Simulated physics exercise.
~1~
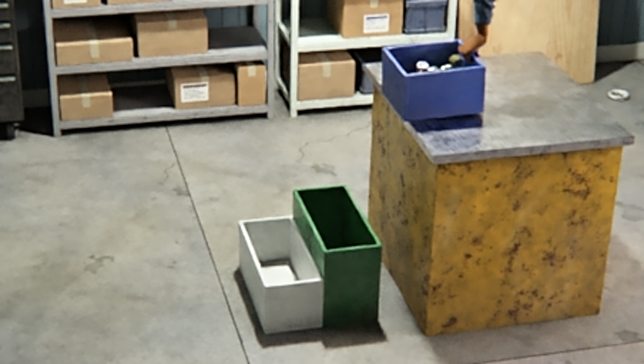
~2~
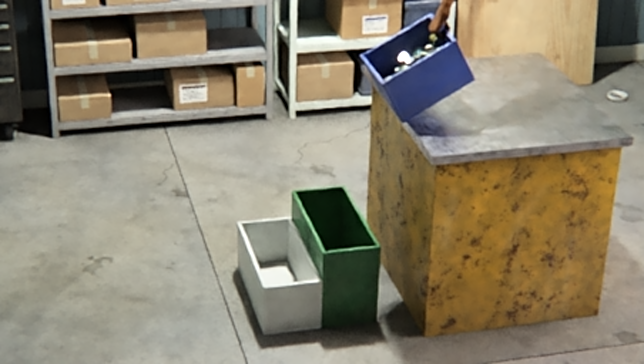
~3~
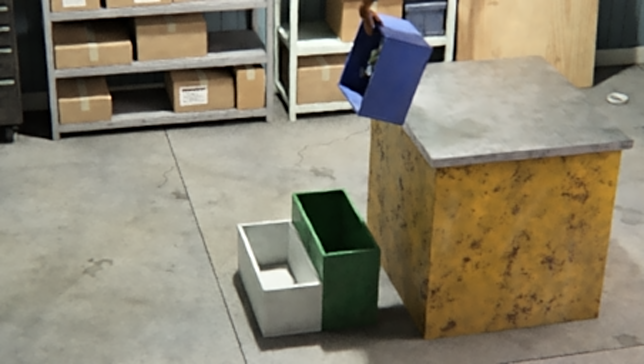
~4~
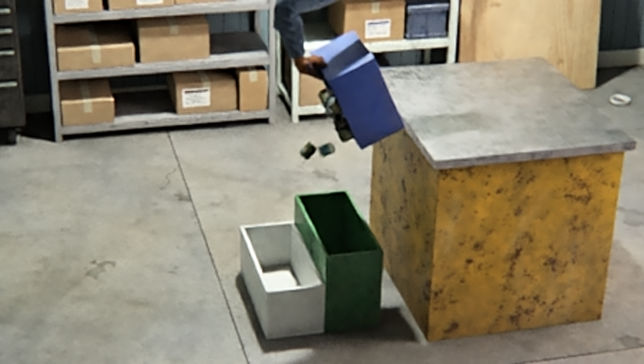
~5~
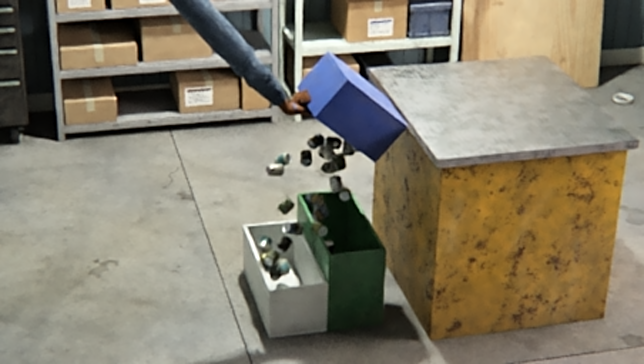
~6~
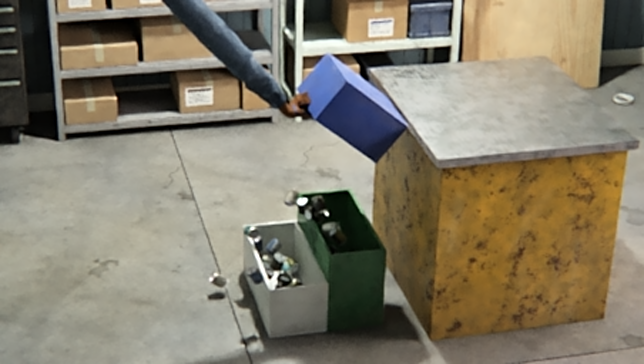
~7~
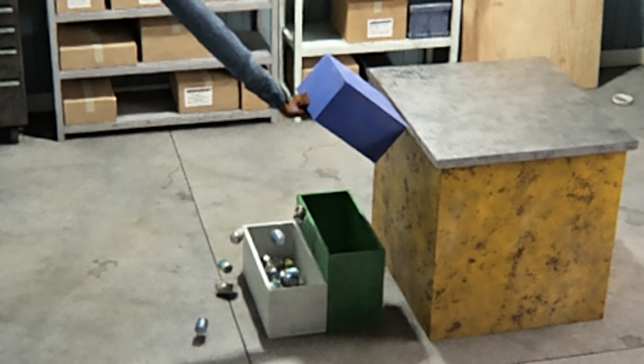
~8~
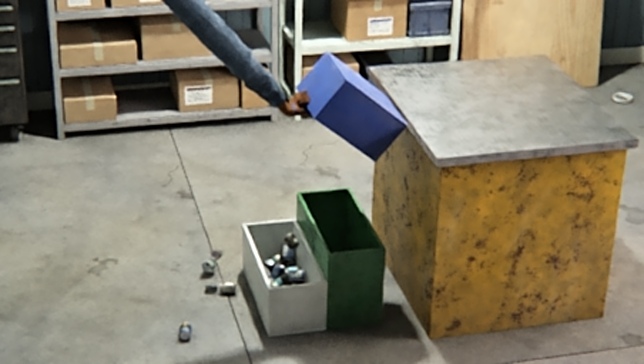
We see a hand tip a blue crate over the end of a bench, spilling small cans toward a green bin and a white box on the floor, until cans lie heaped in the white box, a few rest on the ground beyond it, and the arm still holds the upturned crate.
